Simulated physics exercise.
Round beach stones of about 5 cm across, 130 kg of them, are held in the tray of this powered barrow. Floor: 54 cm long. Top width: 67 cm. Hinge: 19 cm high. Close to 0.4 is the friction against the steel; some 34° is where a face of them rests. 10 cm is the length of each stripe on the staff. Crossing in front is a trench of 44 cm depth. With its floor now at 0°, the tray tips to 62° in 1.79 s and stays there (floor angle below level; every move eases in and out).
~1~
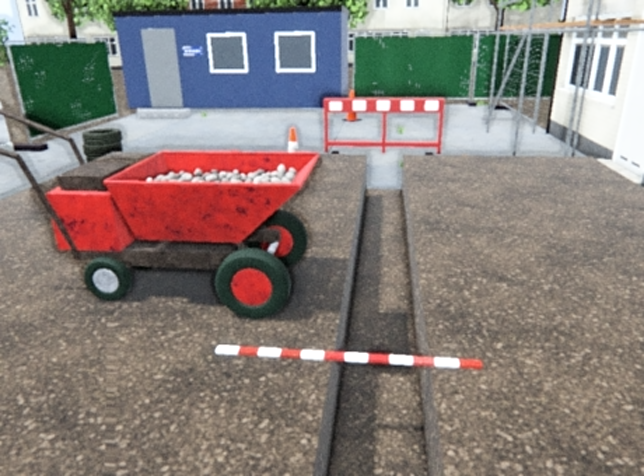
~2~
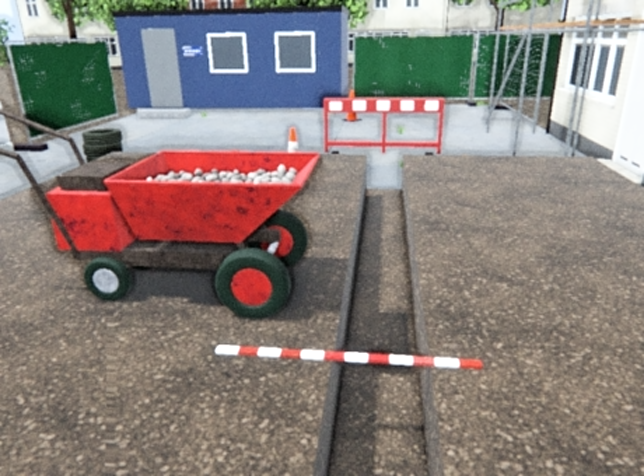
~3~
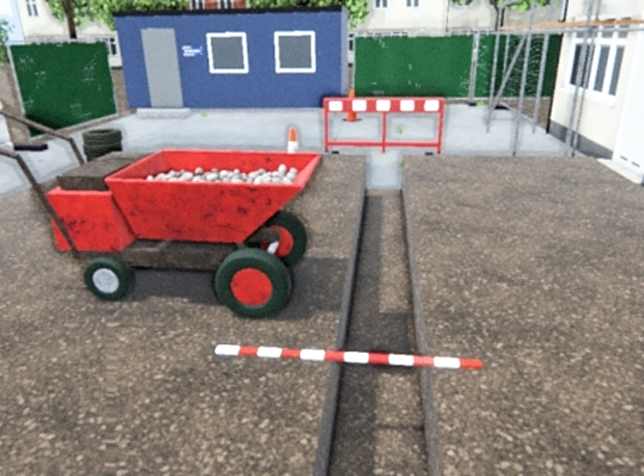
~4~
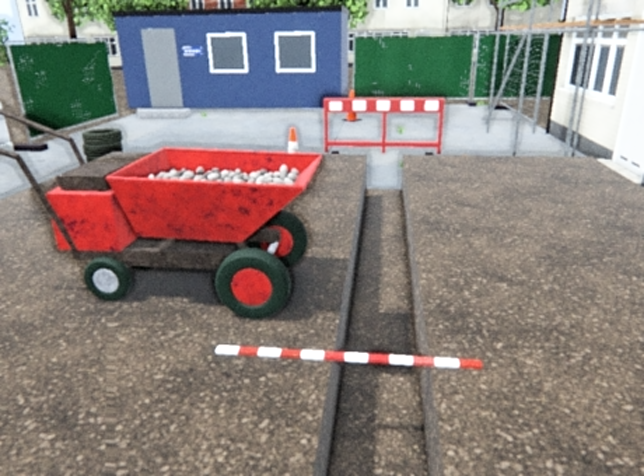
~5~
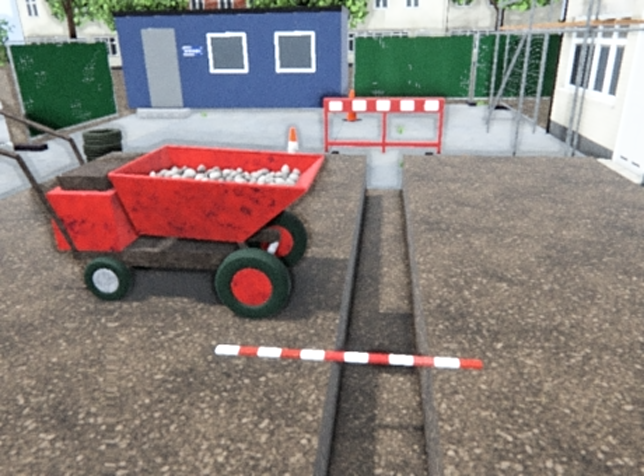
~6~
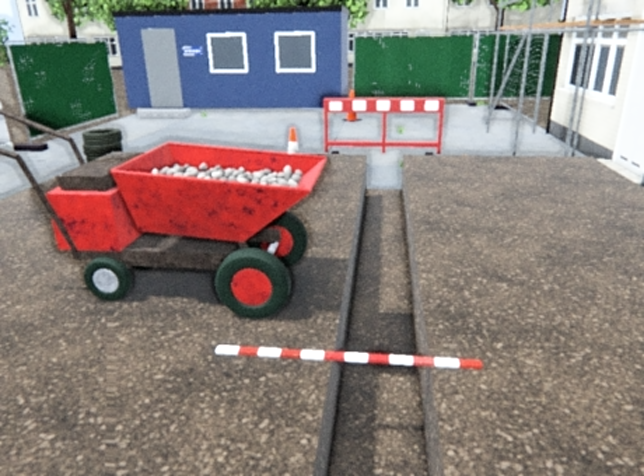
The red tray of a barrow loaded with round stones tilts slightly toward the right.
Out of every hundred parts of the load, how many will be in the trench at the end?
Close to 81 in every hundred.
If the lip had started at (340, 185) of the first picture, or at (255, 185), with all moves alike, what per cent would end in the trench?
I'd expect some 30 per cent, then some 100.
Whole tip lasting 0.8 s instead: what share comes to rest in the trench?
Near 65 per cent.
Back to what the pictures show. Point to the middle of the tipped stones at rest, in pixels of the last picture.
Roughly at pixel (397, 349).
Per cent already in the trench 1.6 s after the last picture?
By that point it's something like 45 in a hundred.
Then, 1.0 s after the last picture the floor is at 52°, 100 % in the tray; the foremost stones are at (367, 244).
Then, 1.6 s after the last picture the floor is at 62°, 47 % in the tray, 44 % in the trench, 9 % past the trench; the foremost stones are at (476, 304).
Then, 1.9 s after the last picture the floor is at 62°, 19 % in the tray, 62 % in the trench, 19 % past the trench; the foremost stones are at (533, 290).
Then, 3.9 s after the last picture the floor is at 62°, 0 % in the tray, 81 % in the trench, 19 % past the trench; the foremost stones are at (564, 294).
